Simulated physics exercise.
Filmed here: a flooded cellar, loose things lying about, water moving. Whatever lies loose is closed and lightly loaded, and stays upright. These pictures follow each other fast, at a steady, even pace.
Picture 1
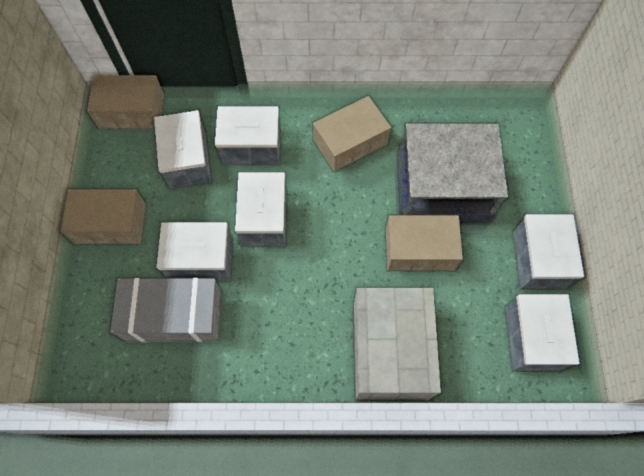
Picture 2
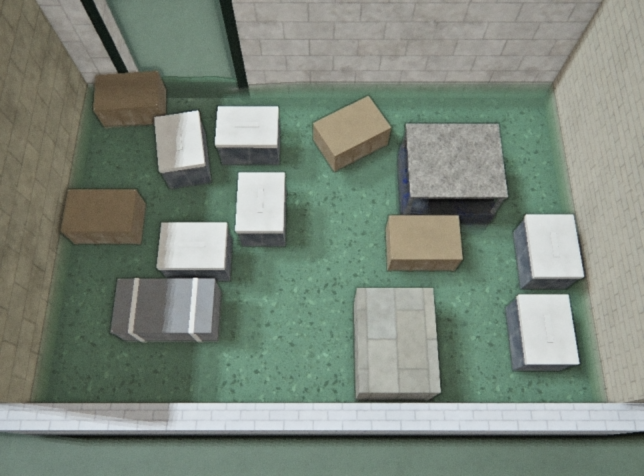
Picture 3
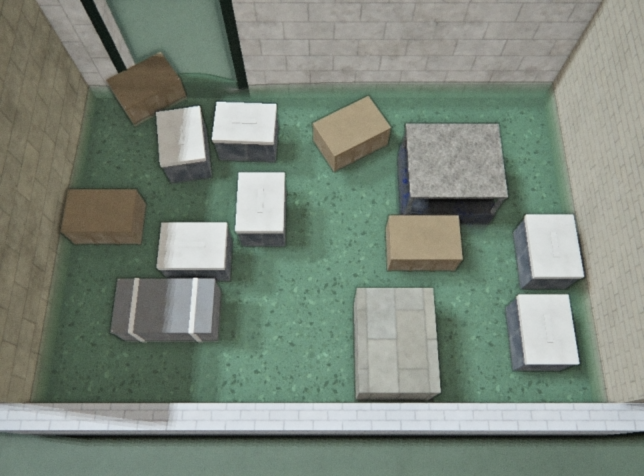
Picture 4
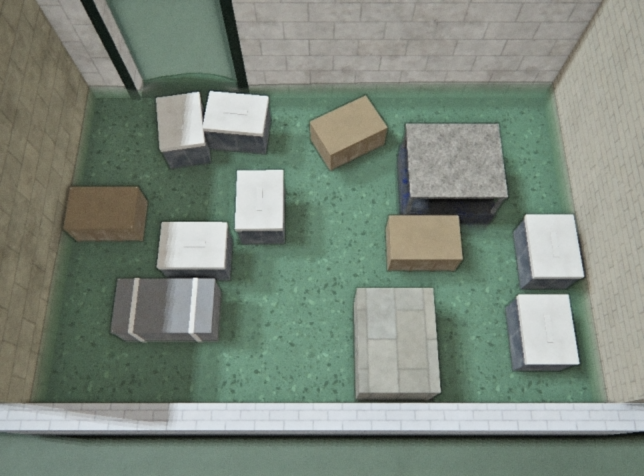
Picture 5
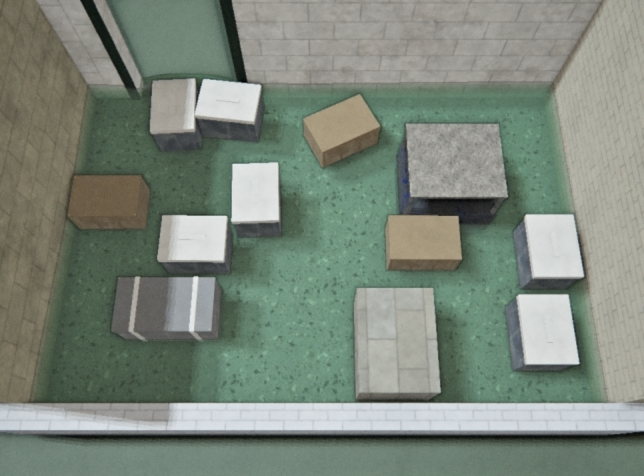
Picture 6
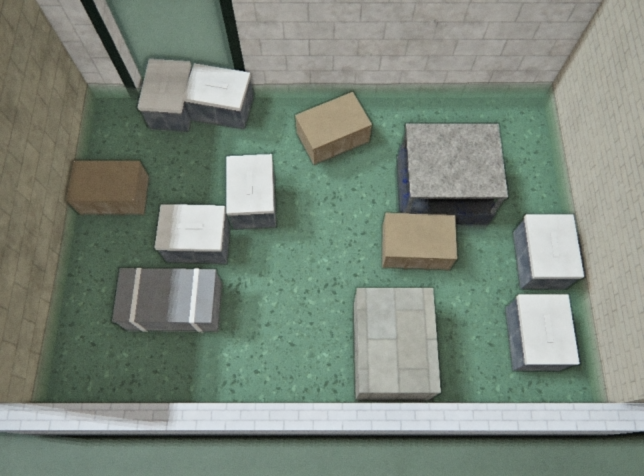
In a flooded cellar with green water, boxes and chests float about as the dark doorway at the upper left turns pale and open. The brown box nearest it swings around and slips out of sight, then white-topped chests drift up toward the opening, while those at right barely move.
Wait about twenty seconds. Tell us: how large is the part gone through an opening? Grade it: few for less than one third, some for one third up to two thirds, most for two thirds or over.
Grade: Most.
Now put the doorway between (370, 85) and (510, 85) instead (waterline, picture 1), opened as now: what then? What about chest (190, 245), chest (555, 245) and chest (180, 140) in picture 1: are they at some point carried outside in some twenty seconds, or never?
Taken in that order, the answers are swept away, swept away, swept away.
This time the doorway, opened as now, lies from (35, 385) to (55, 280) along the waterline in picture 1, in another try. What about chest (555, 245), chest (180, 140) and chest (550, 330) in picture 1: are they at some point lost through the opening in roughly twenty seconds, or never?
Going through them, number one is held back, number two is flushed away and number three is held back.
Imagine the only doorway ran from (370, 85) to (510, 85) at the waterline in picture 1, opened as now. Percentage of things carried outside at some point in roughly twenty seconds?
That would be near 60 per cent of the things.
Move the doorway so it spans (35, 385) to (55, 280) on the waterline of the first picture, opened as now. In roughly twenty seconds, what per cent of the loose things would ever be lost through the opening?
About 70 per cent.
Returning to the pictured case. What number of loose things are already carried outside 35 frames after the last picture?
All told, it is 8.
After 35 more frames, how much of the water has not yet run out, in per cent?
That comes to roughly 46 parts in a hundred.
A moment on, 3 of 11 are out; 8 afloat.
Next, 7 of 11 are out; 4 afloat.
Later, 8 of 11 are out; 3 afloat.
In the end, 9 of 11 are out; 2 afloat.
